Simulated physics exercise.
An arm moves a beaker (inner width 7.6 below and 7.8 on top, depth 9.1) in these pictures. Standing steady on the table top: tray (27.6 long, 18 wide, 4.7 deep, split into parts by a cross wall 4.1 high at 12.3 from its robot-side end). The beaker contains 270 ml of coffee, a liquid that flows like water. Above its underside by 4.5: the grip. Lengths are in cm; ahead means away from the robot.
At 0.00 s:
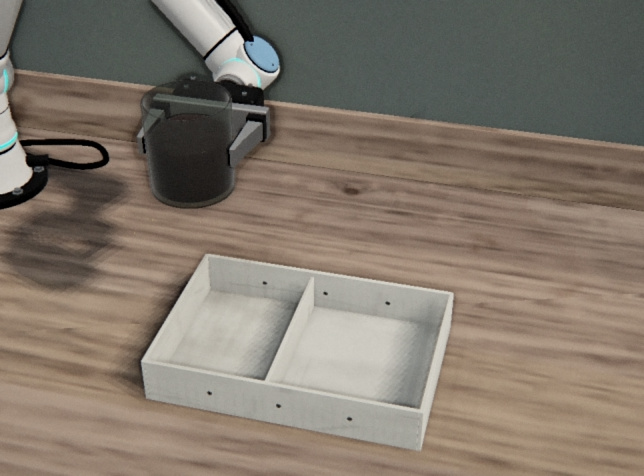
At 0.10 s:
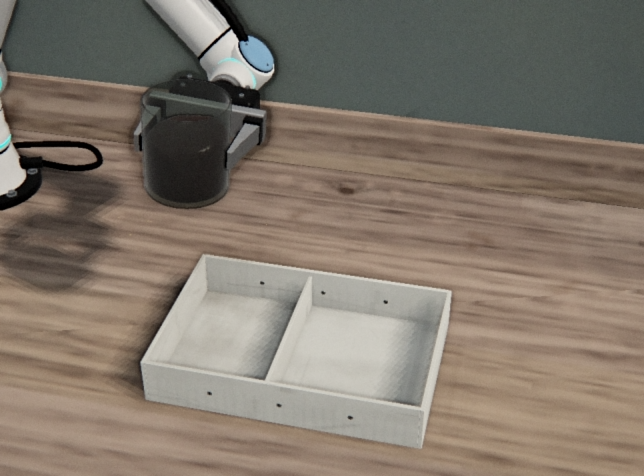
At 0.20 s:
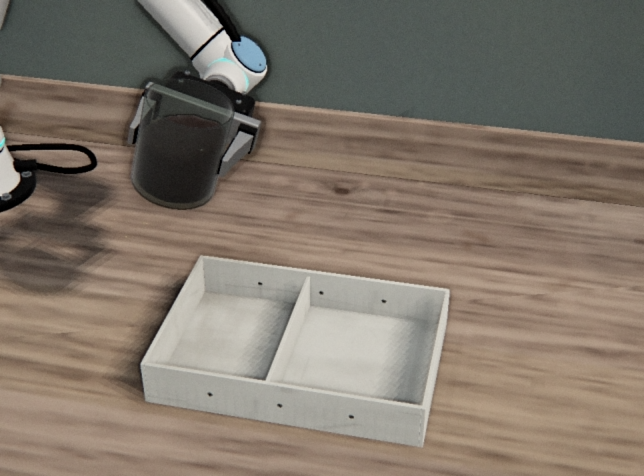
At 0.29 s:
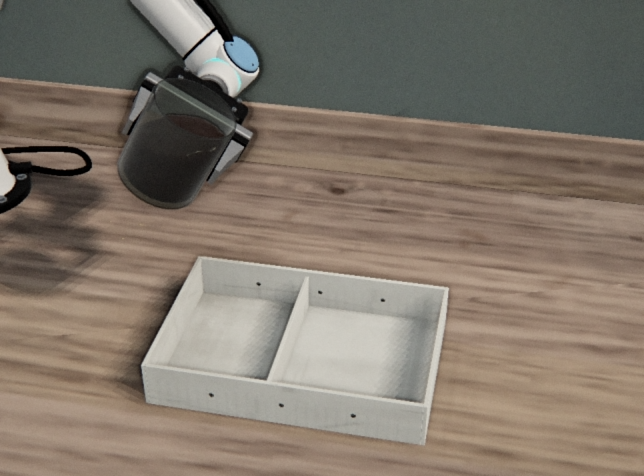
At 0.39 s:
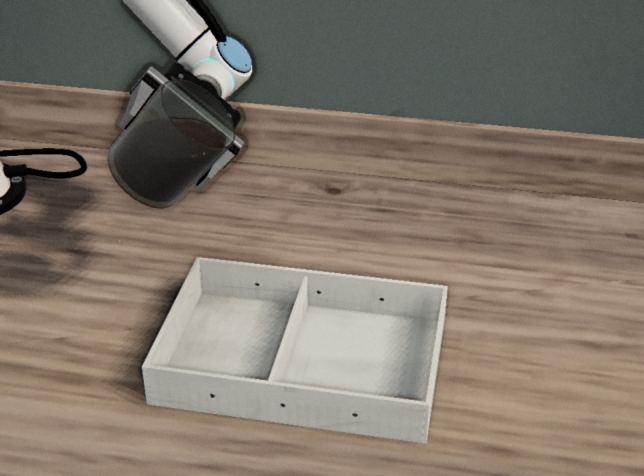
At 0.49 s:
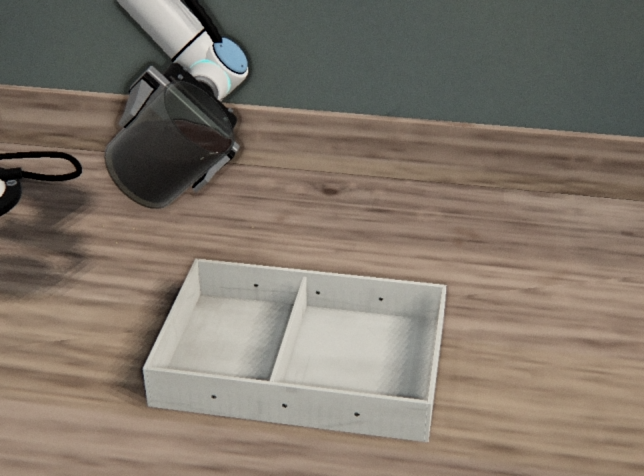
A robot arm gradually tilts a dark beaker above a wooden table behind a divided tray.
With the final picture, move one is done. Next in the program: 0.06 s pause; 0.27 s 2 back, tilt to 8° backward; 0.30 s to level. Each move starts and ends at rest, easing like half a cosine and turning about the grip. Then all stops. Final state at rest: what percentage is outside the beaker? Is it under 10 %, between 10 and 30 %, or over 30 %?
It is under 10 %.
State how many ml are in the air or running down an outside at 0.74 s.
0 ml.
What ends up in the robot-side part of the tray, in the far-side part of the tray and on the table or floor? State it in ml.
Roughly 0, 0, 0 ml.
After 0.74 s, tilted 2° forward, liquid up to 27 above the table; 270 ml in the beaker.
After 0.99 s, tilted 3° backward, liquid up to 27 above the table; 270 ml in the beaker.
After 1.32 s, level, liquid up to 27 above the table; 270 ml in the beaker.
After 2.12 s, level, liquid up to 27 above the table; 270 ml in the beaker.
In the end, 270 ml in the beaker. That is 0 % outside the beaker.
